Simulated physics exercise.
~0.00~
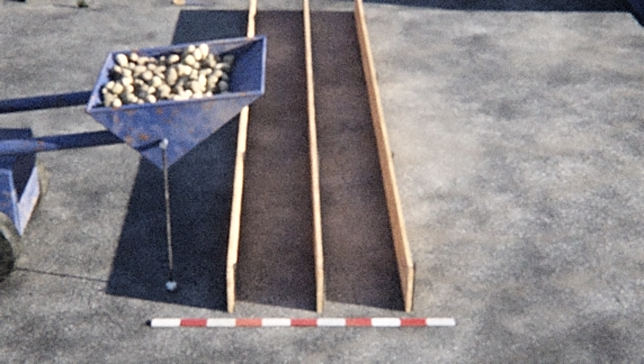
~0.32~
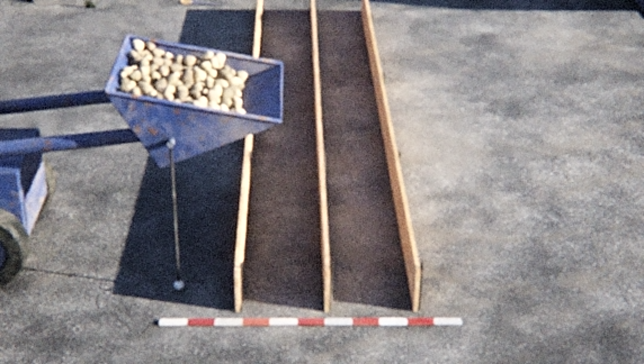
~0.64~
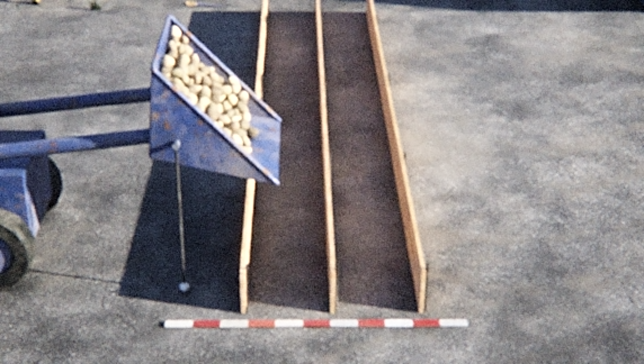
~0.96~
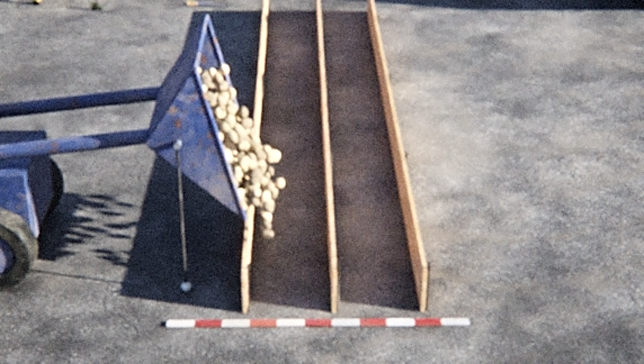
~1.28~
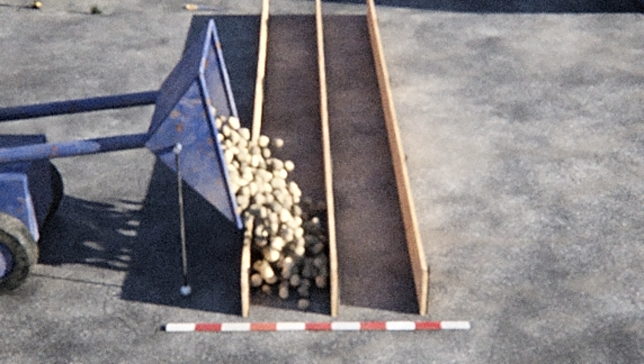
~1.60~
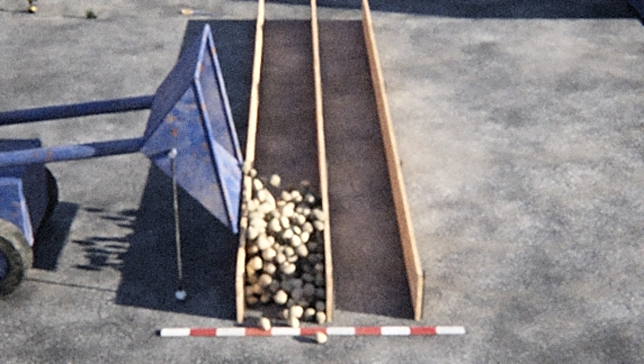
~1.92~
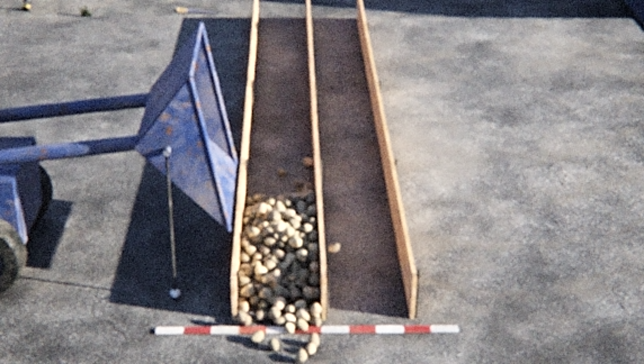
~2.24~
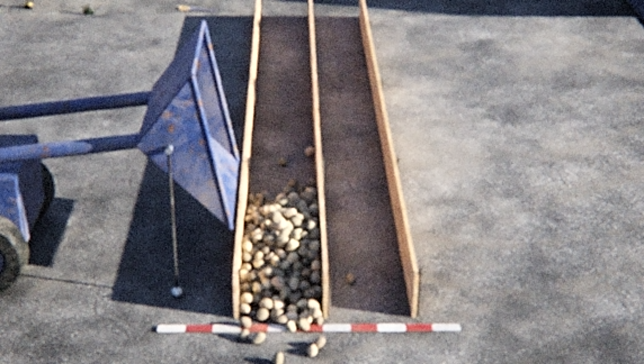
On a grey paved yard, a blue loader at the left tips its skip of pale rounded stones steeply to the right, and they tumble into the nearer of two board-sided bays, ending heaped there with a few spilled past the striped staff and the skip empty.
